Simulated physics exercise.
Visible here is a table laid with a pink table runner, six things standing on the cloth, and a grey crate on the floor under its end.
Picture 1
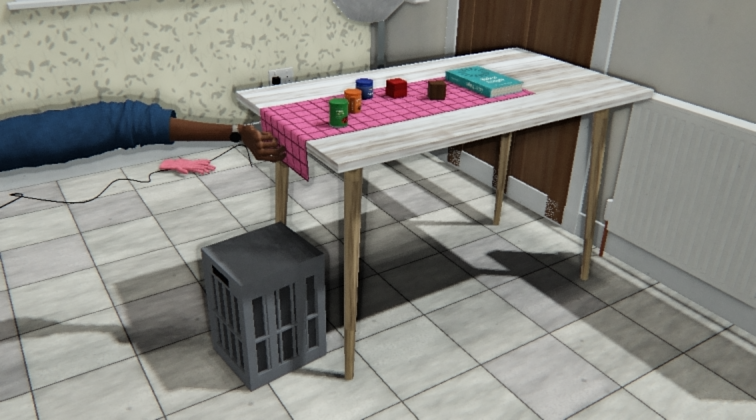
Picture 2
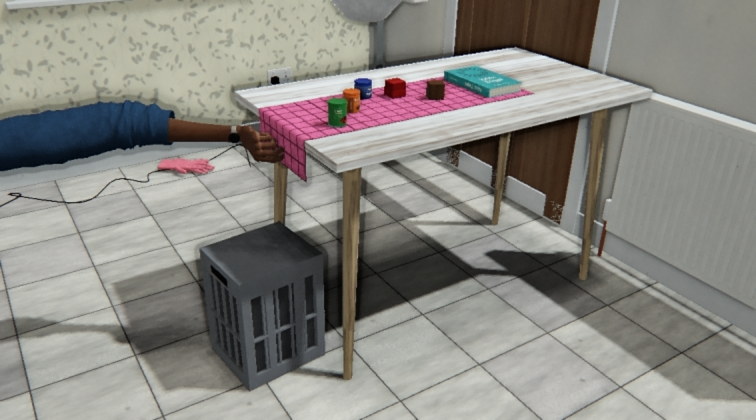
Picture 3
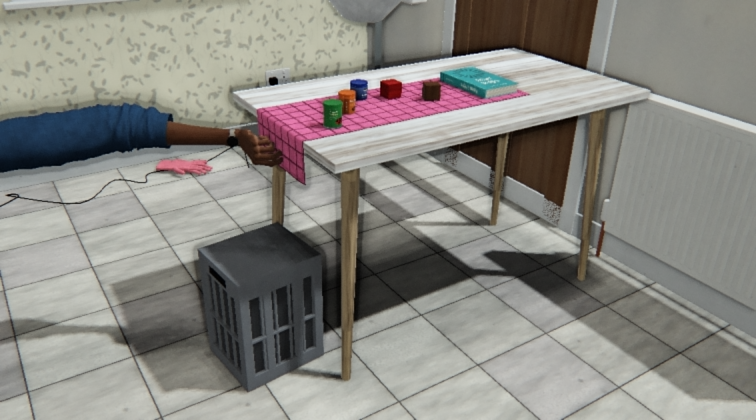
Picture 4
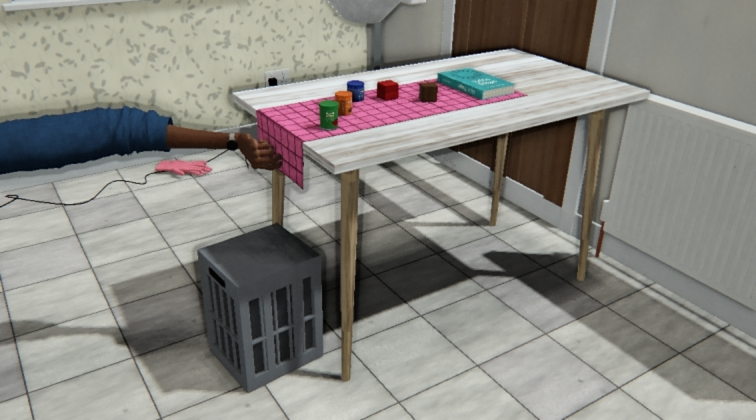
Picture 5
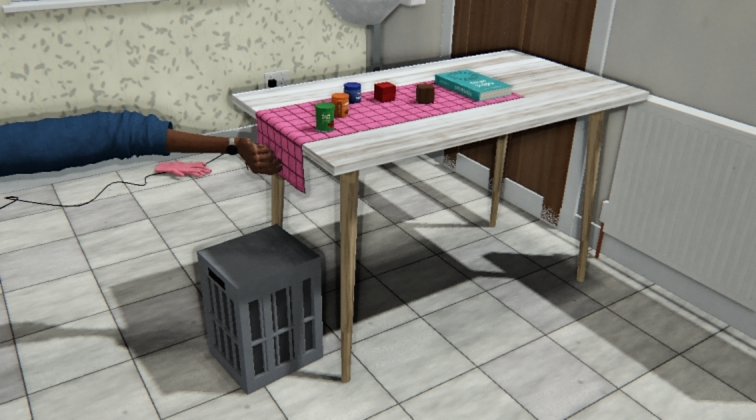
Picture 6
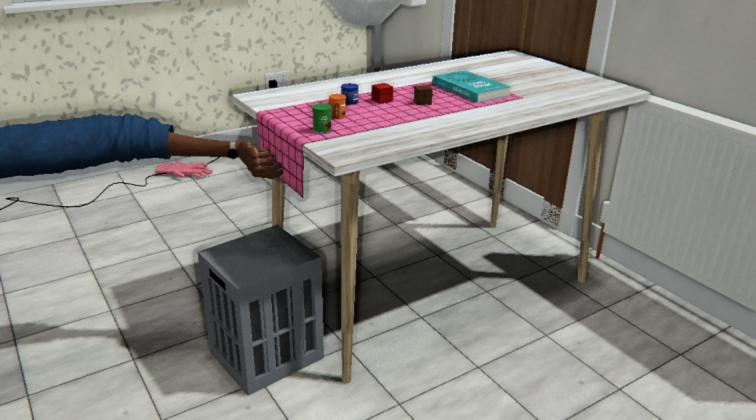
We see a hand gripping the hanging end of a pink runner on a table, drawing it slightly down and to the left, as the cans, pots, cubes and teal book on it shift slightly left with the cloth.
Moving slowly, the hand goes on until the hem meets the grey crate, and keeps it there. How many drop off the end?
Going over the edge will be two of them.
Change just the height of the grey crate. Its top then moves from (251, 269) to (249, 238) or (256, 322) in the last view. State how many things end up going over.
You'd get 1 and then 4.
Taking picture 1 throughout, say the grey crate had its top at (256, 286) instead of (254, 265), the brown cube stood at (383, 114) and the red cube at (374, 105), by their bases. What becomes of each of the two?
Result: Brown cube gone, red cube gone.
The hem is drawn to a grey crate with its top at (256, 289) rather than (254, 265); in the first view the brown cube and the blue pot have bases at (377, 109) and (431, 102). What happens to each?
Note: Brown cube lost; blue pot kept on top.
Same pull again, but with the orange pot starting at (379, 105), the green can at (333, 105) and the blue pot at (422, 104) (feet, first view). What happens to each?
Of these three, the orange pot rides it out, the green can takes a tumble, the blue pot rides it out.
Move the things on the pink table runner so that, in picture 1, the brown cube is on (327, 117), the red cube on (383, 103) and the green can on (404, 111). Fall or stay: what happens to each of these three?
The brown cube topples down; the red cube stays put; and the green can stays put.
A little later, hem near (282, 232); green can gone.
Next, hem on the crate; green can and orange pot gone.
When it is over, hem on the crate; green can and orange pot gone. It carries off two.
